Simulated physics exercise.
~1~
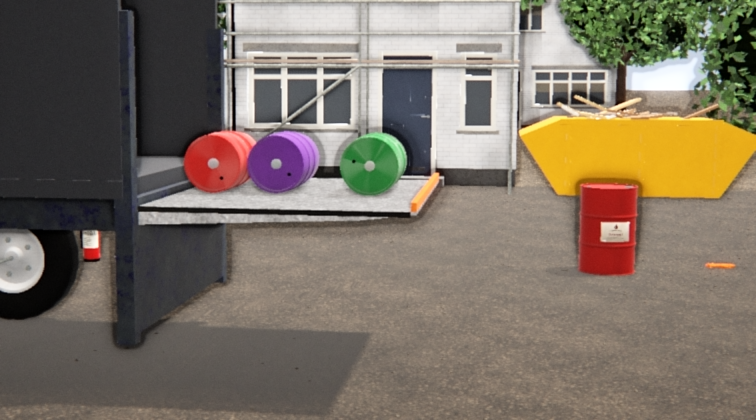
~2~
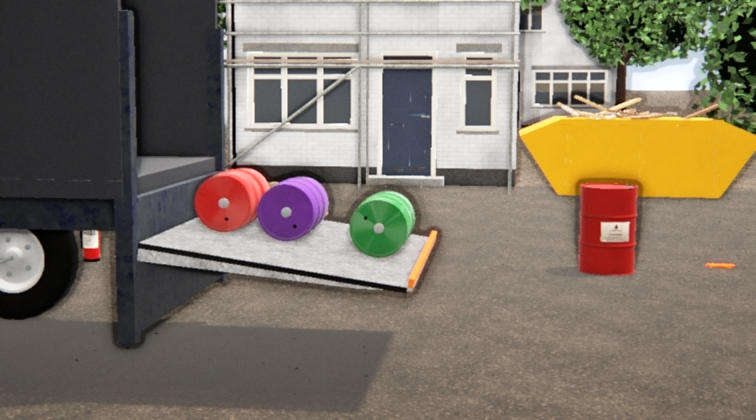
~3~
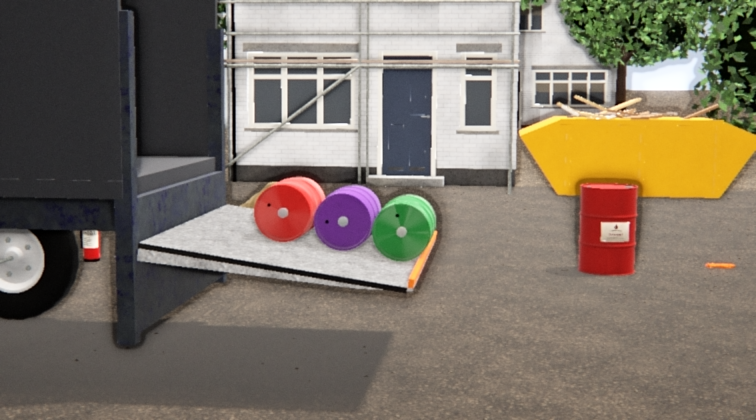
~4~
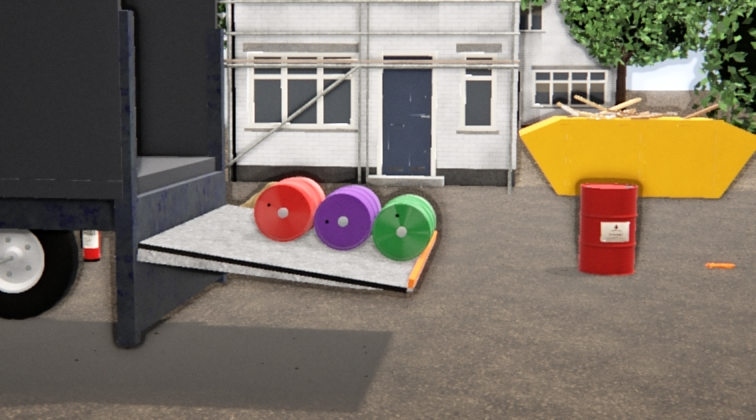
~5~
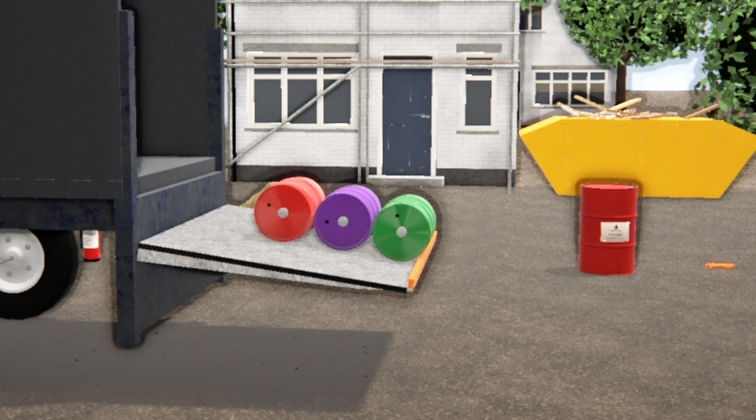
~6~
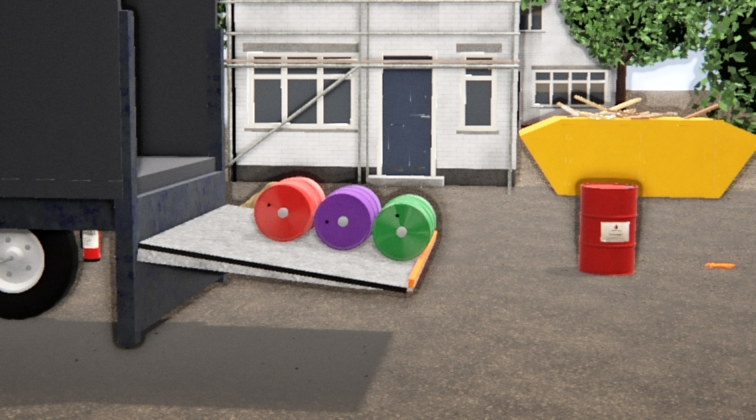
Lorry tail lift sinking and tilting, with red, purple and green drums rolling right and coming to rest against its raised edge.
